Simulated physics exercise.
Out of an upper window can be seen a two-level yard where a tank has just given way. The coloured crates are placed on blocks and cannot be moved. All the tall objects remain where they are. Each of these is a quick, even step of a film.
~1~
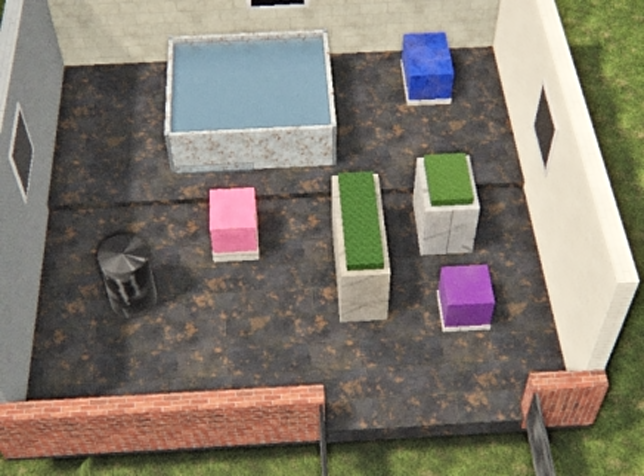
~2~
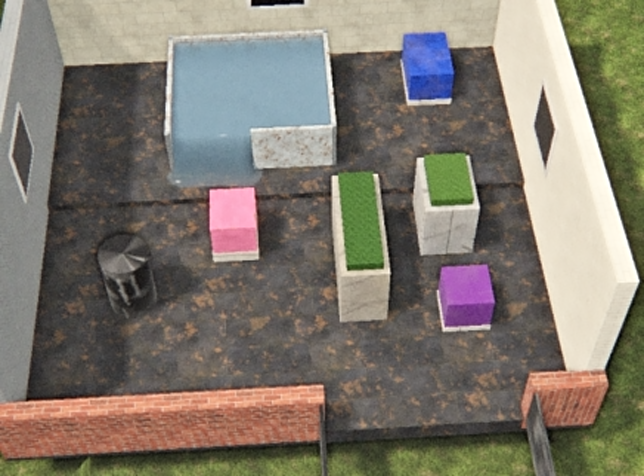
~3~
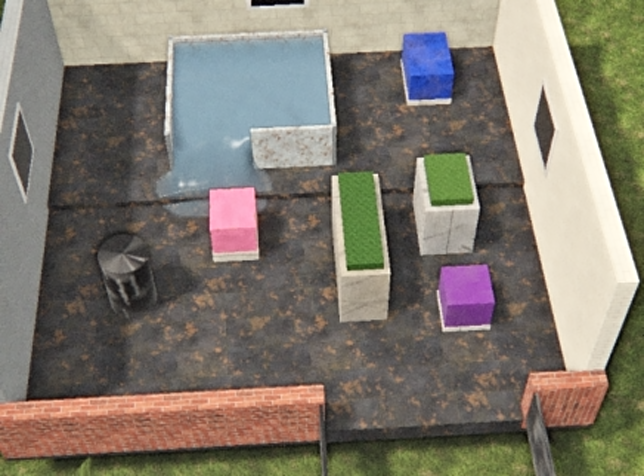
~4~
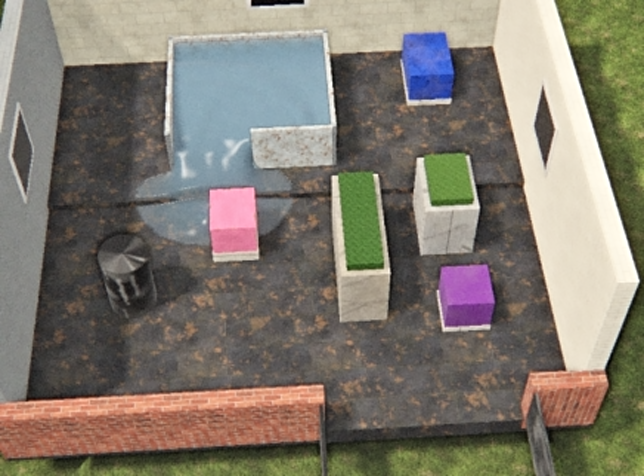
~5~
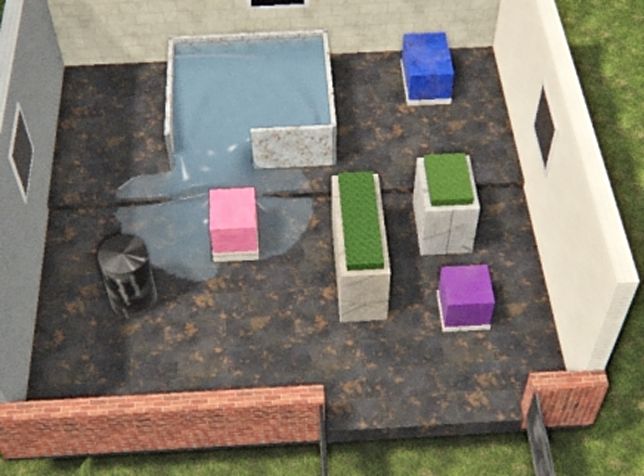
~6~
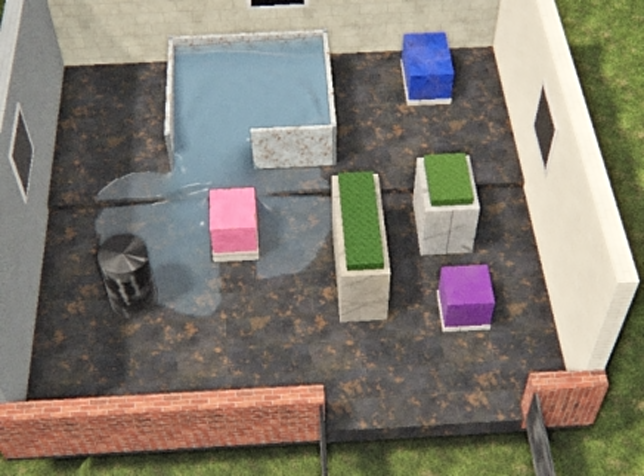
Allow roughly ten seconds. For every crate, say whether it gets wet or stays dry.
Result: The blue crate ends up dry. The pink crate ends up wet. The purple crate ends up wet.
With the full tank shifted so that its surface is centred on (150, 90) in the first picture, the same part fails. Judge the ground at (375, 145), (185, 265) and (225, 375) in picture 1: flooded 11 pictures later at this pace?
Taking the three spots in order: Bare, swamped, swamped.
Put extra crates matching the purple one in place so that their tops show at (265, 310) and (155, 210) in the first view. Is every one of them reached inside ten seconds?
Taken as listed, the first does get flooded and the second does get flooded.
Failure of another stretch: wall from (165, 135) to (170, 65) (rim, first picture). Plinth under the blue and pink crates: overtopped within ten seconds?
The blue one is wetted, the pink one keeps dry.
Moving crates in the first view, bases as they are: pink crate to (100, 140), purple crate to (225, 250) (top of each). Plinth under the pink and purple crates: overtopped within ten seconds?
Pink crate: Is missed. Purple crate: Is overtopped.
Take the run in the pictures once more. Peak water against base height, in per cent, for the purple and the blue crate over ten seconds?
Respectively 170 % and 50 %.
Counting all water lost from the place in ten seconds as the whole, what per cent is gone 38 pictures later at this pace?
About 40 per cent.
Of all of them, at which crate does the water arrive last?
Go for the one in blue.
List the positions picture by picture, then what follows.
The first picture shows the tank at (250, 84) is whole and still.
In the second picture, the front is at (257, 178), out from the gap at (213, 154).
In the third picture, the front is at (258, 207), out from the gap at (213, 157).
In the fourth picture, water pours out at (213, 158) and has run to (271, 225).
In the fifth picture, the front is at (193, 275), out from the gap at (213, 158).
In the sixth picture, water pours out at (213, 158) and has run to (192, 310).
A moment on, water covers 25 % of the floor; the blue crate not reached, the pink crate water round its plinth, the purple crate not reached.
Next, water covers 45 % of the floor; the blue crate not reached, the pink crate water round its plinth, the purple crate not reached.
Then, water covers 60 % of the floor; the blue crate water round its plinth, the pink crate water round its plinth, the purple crate water round its plinth.
Later, water covers 65 % of the floor; the blue crate water round its plinth, the pink crate water round its plinth, the purple crate water round its plinth.
In the end, water covers 65 % of the floor; the blue crate stayed above the water, the pink crate was topped, the purple crate was topped.
